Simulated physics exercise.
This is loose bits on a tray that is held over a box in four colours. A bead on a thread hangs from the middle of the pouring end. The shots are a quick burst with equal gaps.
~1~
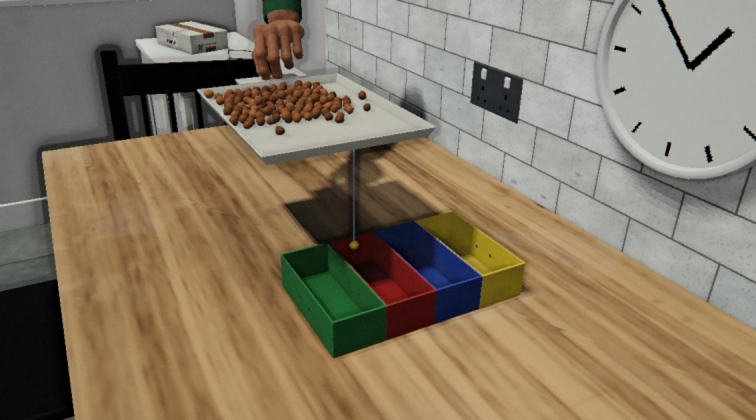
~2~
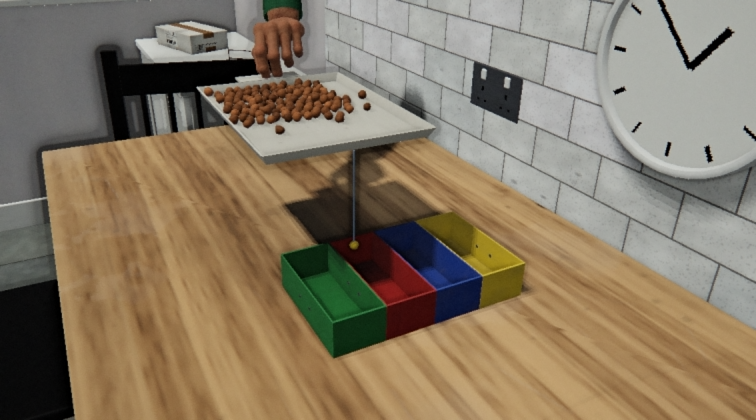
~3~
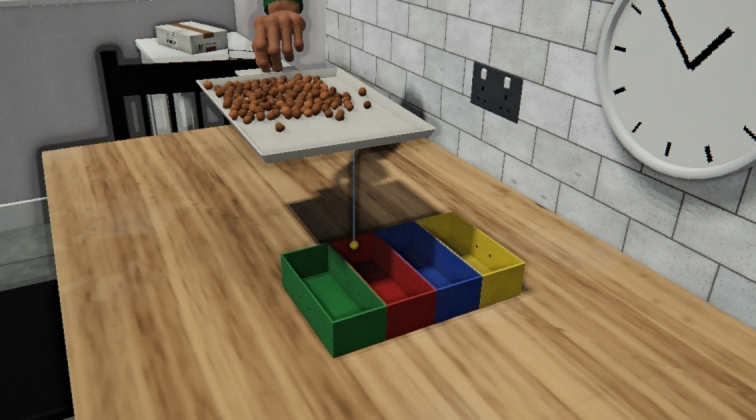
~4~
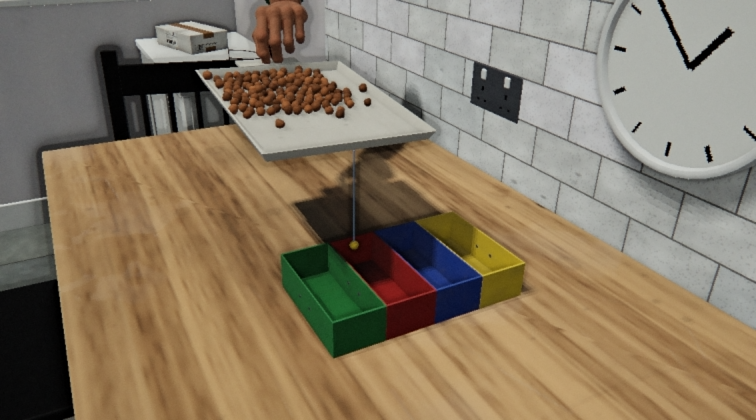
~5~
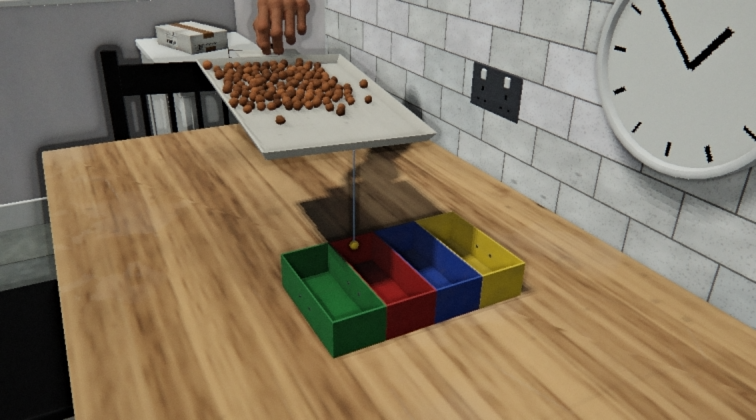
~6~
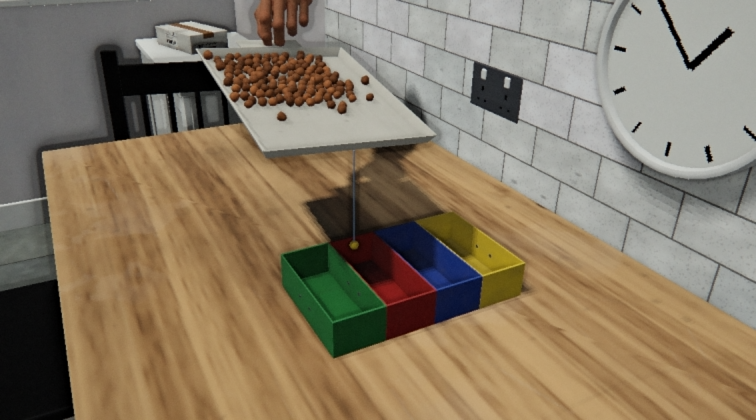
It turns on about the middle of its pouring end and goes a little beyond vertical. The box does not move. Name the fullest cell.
Fullest: The blue cell.
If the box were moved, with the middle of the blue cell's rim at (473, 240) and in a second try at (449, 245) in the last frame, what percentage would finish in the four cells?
About 100 and 100 per cent.
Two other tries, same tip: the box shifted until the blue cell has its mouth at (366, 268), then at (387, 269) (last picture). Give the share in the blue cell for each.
First some 10, then 20 per cent.
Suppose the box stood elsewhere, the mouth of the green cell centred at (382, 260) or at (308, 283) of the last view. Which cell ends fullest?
One: The red cell. Two: Yellow.
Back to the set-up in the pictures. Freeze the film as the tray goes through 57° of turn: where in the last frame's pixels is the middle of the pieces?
Roughly at (414, 241).
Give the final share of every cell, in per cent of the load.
Green cell near 0; red cell near 10; blue cell near 60; yellow cell near 30.
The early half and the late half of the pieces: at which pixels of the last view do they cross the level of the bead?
Early half (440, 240), late half (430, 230).
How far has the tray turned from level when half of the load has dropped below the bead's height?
Near 55 degrees.
Soon after the last picture, tray tipped steeply; about a third on the tray; about a quarter in the blue cell; about a quarter in the yellow cell; a small part in the red cell; a stray few in the green cell; a small part falling or outside the box.
A little later, tray tipped right over; about half in the blue cell; about a quarter in the yellow cell; a small part in the red cell; a stray few in the green cell; a stray few falling or outside the box.
Later still, tray tipped past a quarter turn; about half in the blue cell; about a quarter in the yellow cell; a small part in the red cell; a stray few in the green cell; a stray few falling or outside the box.
At rest, tray tipped past a quarter turn; about half in the blue cell; about a quarter in the yellow cell; a small part in the red cell; a stray few in the green cell; a stray few outside the box.
